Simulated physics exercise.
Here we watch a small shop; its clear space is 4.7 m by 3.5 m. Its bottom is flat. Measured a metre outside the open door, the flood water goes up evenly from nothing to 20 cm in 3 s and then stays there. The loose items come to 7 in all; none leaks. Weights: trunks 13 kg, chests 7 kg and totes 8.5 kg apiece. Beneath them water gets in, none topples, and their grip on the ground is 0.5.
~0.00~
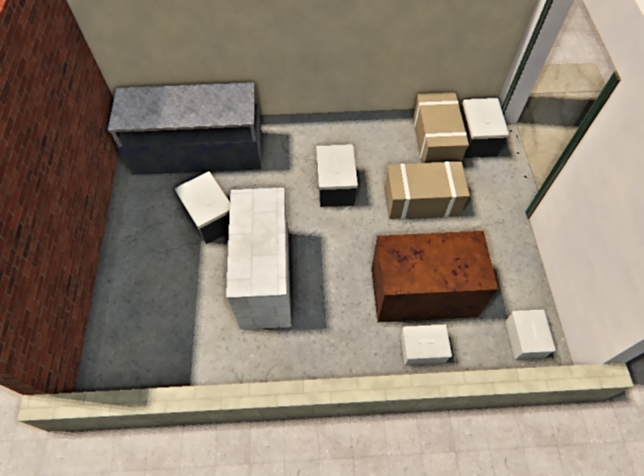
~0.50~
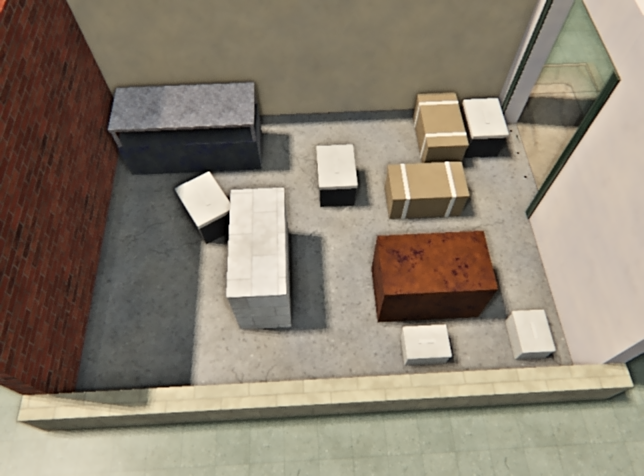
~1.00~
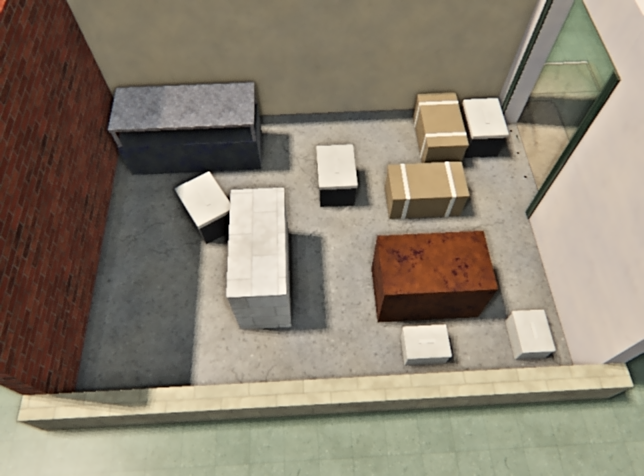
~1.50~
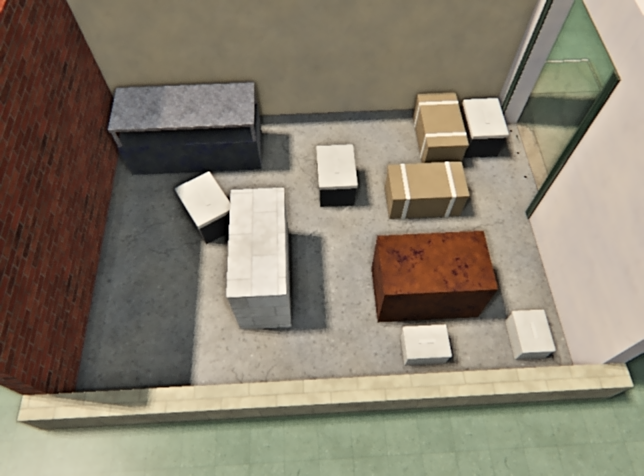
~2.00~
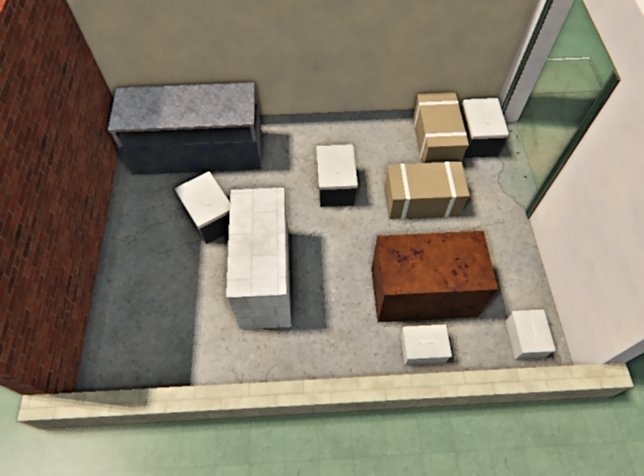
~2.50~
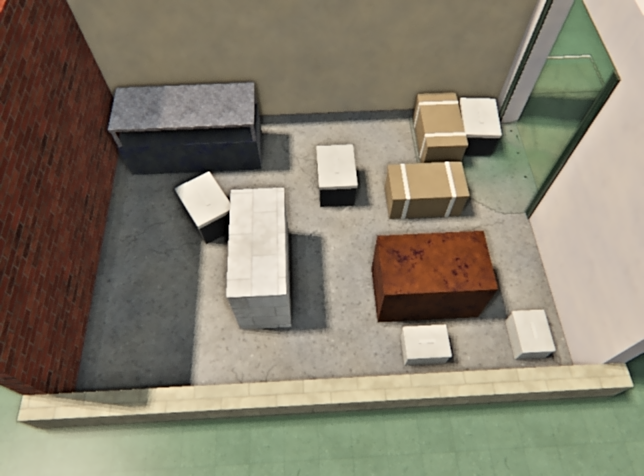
The video shows a small shop with scattered boxes and blocks as greenish water covers the paving outside, then enters through the open doorway at right and spreads across nearby floor, where one white-topped box shifts slightly left.
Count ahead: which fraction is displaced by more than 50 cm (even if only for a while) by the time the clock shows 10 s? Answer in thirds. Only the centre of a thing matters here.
Two thirds or more.
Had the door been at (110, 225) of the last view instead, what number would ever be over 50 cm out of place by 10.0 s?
You'd get 3 in that case.
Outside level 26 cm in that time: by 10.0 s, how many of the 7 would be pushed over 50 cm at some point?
Count: 6.
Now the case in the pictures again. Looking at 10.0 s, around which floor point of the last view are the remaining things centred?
I'd put it close to (308, 310) in the last view.
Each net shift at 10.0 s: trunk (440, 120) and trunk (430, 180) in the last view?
In turn: 150 cm, 200 cm.
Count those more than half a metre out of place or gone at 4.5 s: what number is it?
3 of them.
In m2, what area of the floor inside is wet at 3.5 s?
Around 3.5 m2 of it.
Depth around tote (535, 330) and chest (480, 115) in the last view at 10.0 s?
Depths: Near 5 cm, then near 8 cm.
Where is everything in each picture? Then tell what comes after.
In the first frame, a chest at (486, 117), on the bottom; a trunk at (442, 119) rests on the ground; 0.0 m2 under water; 0 of 7 have shifted.
In the second frame, a chest at (486, 117) rests on the ground; a trunk at (442, 119), on the bottom; 0.0 m2 under water; 0 of 7 have shifted.
In the third frame, a chest at (486, 117) rests on the ground; a trunk at (442, 119) rests on the ground; water covers 0.0 m2; 0 of 7 have shifted.
In the fourth frame, a chest at (486, 117), on the bottom; a trunk at (442, 119), on the bottom; 0.0 m2 under water; 0 of 7 have shifted.
In the fifth frame, a chest at (486, 117), on the bottom; a trunk at (442, 119) rests on the ground; 0.2 m2 under water; 0 of 7 have shifted.
In the sixth frame, a chest at (481, 116), on the bottom, 6 cm from its start; a trunk at (442, 119), on the bottom; water covers 0.7 m2; 1 of 7 have shifted.
After 3.5 s 0 of 7 are over 50 cm from their spots; 1 afloat.
After 4.5 s 3 of 7 are over 50 cm from their spots; 3 afloat.
After 7.0 s 5 of 7 are over 50 cm from their spots; 4 afloat.
After 10.0 s 5 of 7 are over 50 cm from their spots, and 5 have been at some point; 5 afloat.
